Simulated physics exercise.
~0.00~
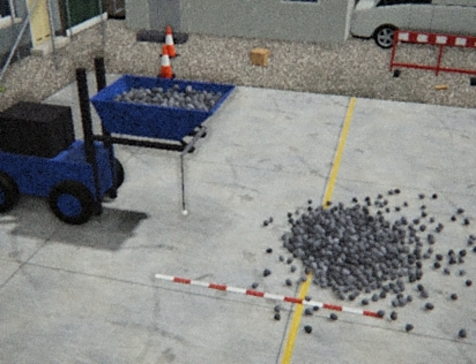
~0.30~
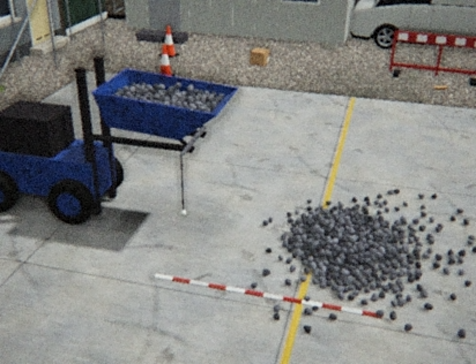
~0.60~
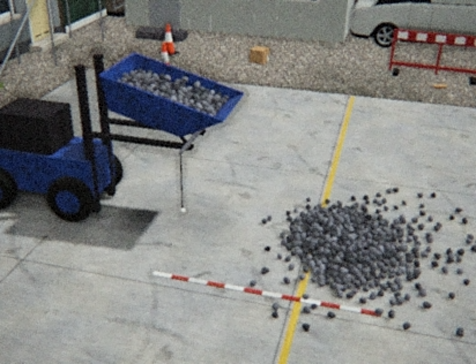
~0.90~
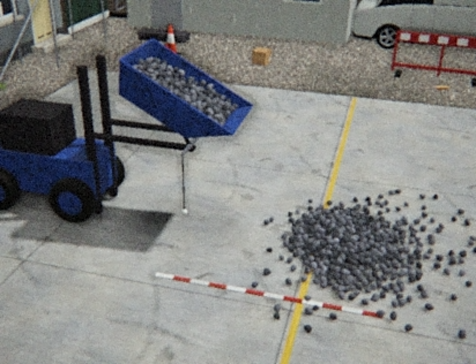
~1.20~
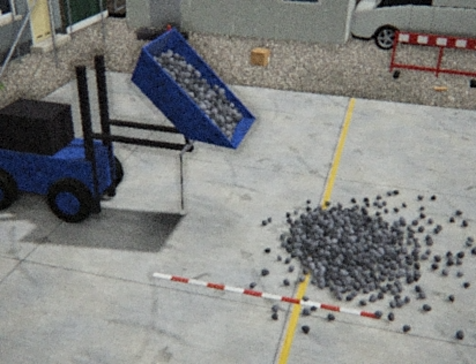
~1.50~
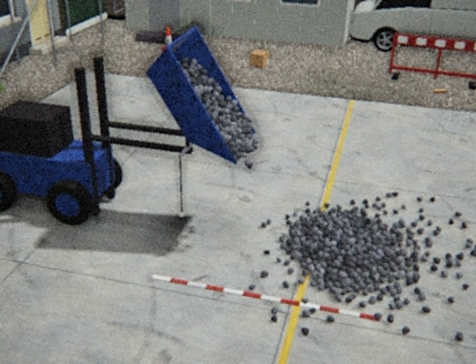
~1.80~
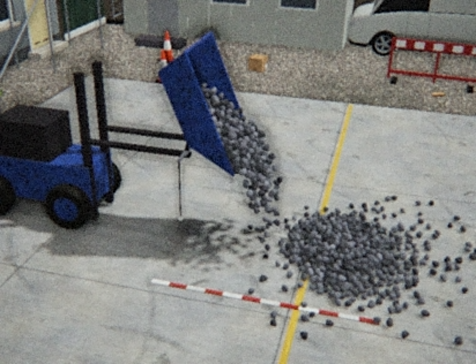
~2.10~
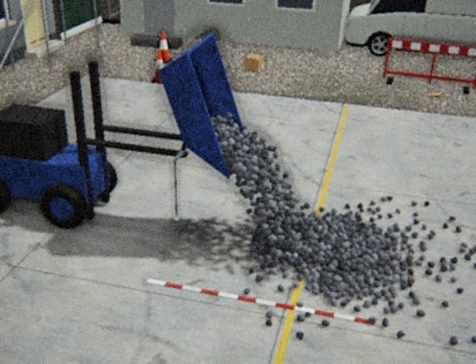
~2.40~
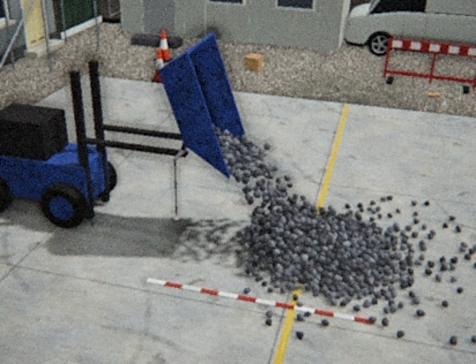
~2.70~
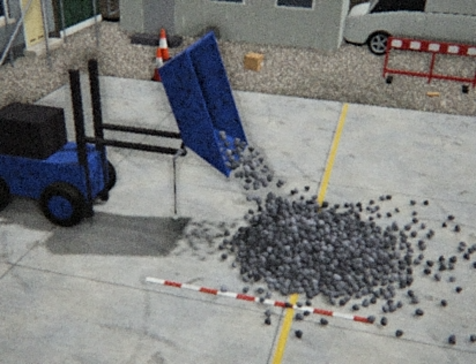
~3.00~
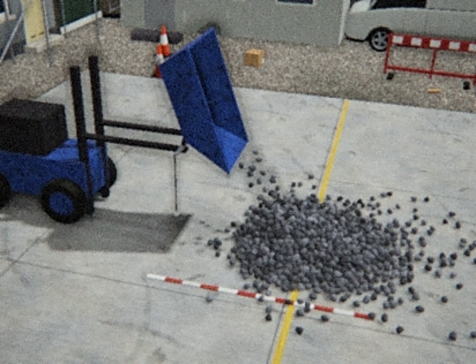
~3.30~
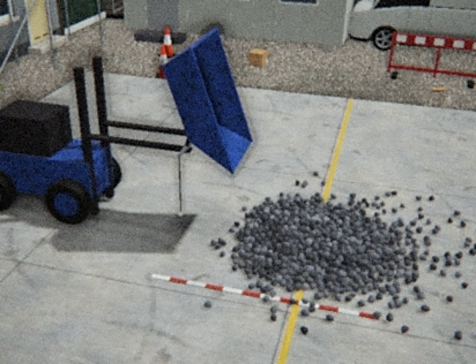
On a concrete yard, a blue skip tips its grey stones onto a loose pile and stays tilted, empty.
